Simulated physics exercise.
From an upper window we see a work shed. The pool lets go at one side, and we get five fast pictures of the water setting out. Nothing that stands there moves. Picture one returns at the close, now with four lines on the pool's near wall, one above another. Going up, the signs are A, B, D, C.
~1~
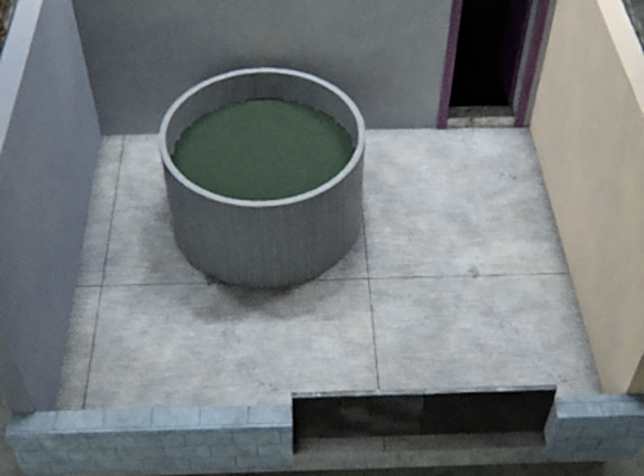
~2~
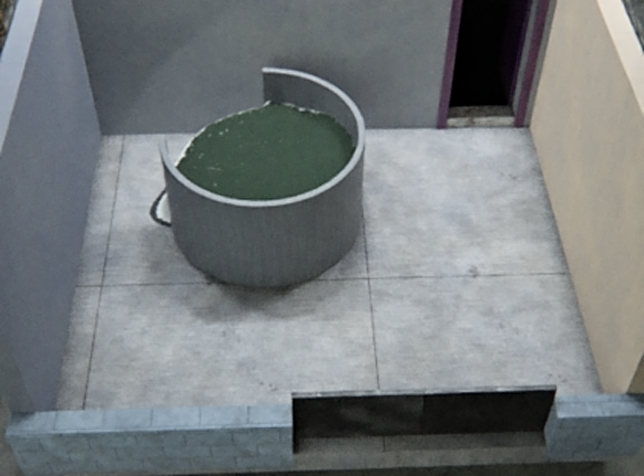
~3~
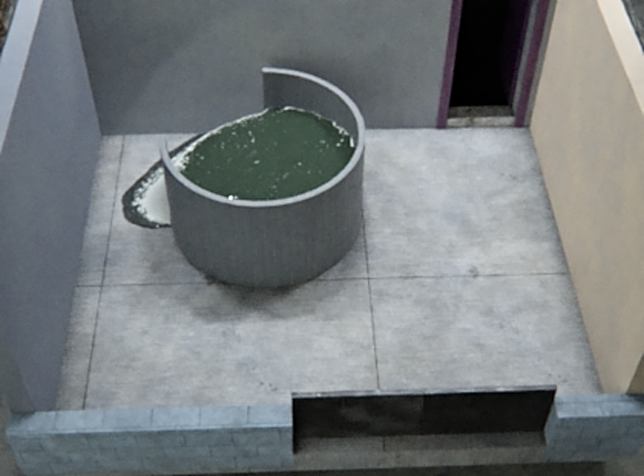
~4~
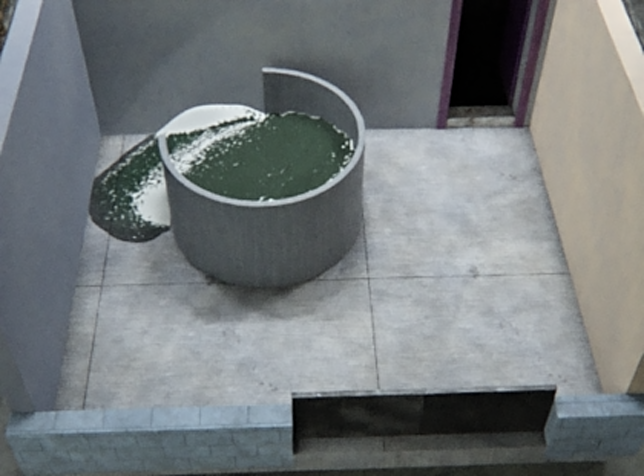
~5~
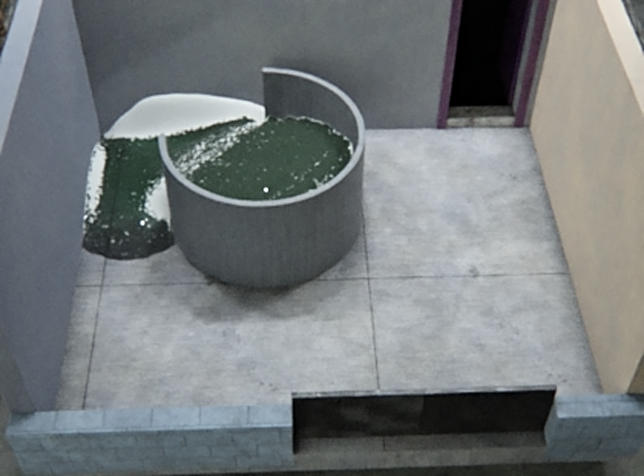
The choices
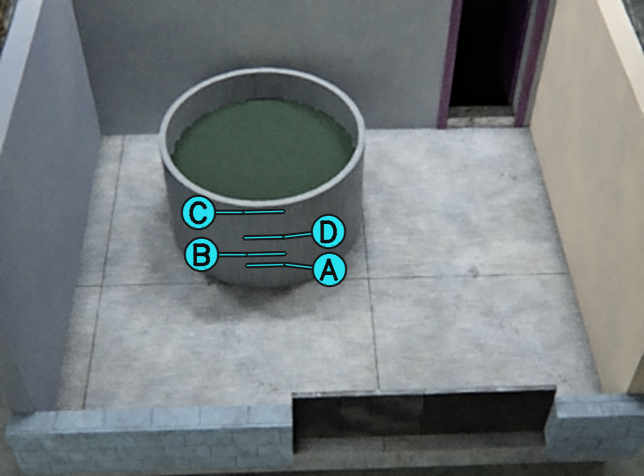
Dark green water poured from a round grey tank after the back left part of its wall vanished, spreading in a foamy sheet across the concrete floor to the left wall and back corner.
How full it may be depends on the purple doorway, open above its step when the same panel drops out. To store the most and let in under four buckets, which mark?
D is the one.
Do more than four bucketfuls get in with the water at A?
No.
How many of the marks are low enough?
Three of them.
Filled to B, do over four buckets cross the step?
No.
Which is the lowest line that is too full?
Here it is line C.
On the marked copy, A at (266, 265); B at (265, 254); C at (262, 211); D at (264, 237); from the bottom up A, B, D, C.
With A, nothing gets over.
With B, nothing gets over.
With C, about 10 bucketfuls get in.
With D, a bucket or two gets in.
